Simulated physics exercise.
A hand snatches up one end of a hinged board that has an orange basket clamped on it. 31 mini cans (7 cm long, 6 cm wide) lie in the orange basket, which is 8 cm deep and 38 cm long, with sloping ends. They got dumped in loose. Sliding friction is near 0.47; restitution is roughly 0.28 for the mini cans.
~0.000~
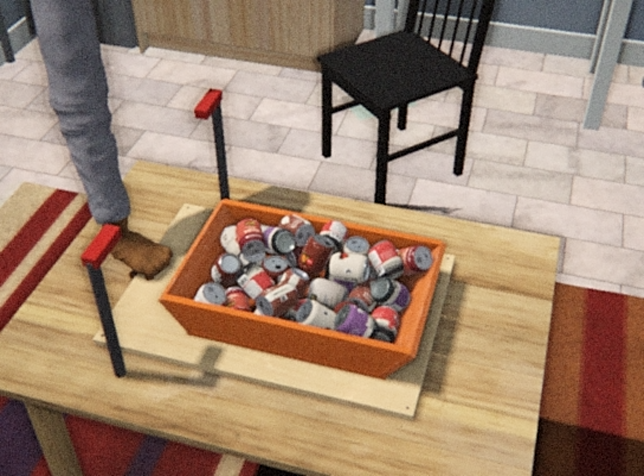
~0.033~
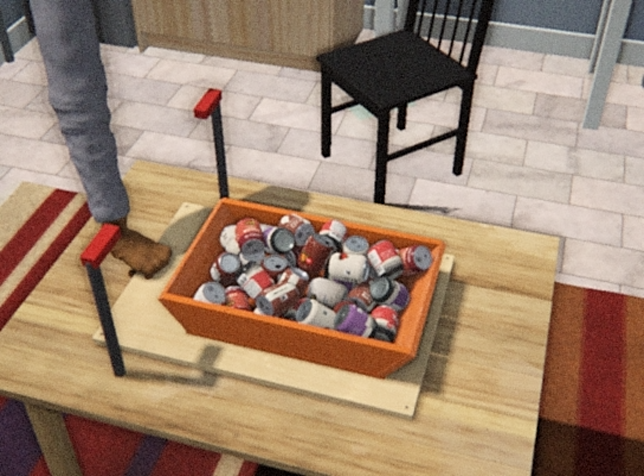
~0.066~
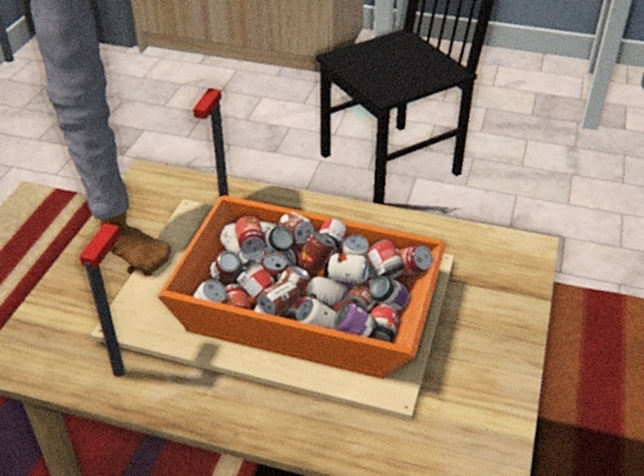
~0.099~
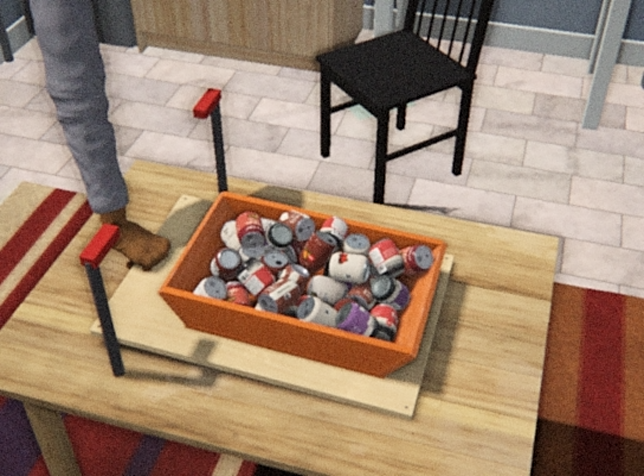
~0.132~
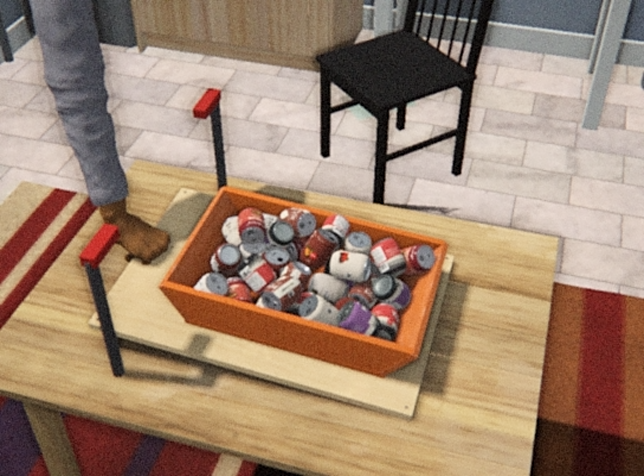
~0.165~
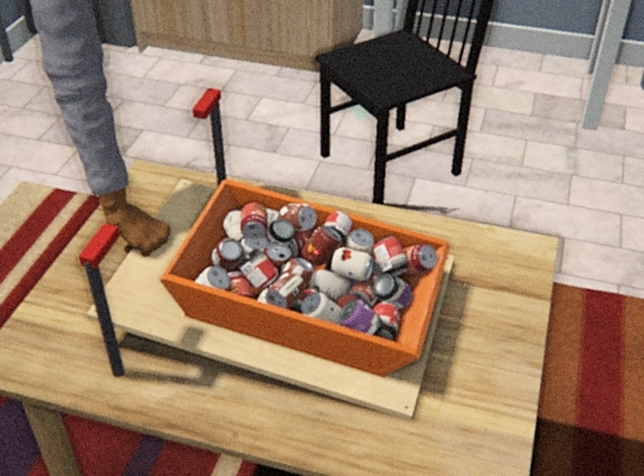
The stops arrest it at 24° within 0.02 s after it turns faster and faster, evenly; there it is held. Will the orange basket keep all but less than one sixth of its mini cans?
Yes, under a sixth of them go.
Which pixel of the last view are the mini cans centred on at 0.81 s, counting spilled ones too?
Somewhere around pixel (368, 264).
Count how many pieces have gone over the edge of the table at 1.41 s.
Count: Roughly 0.
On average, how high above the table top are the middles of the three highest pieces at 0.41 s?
I'd say near 30 cm.
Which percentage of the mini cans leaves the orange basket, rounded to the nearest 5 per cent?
That comes to around 5 per cent.
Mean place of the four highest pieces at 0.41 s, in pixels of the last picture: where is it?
Centred close to (286, 199).
After 0.31 s, the board meets the red stops.
After 0.41 s, tilt 24°; orange basket 31 in, 0 out.
After 0.55 s, tilt 24°; orange basket 31 in, 0 out.
After 0.81 s, tilt 24°; orange basket 31 in, 0 out.
Outcome (at 1.41 s), orange basket 30 in, 1 out. Asked share, 1 of 31, 3 per cent.
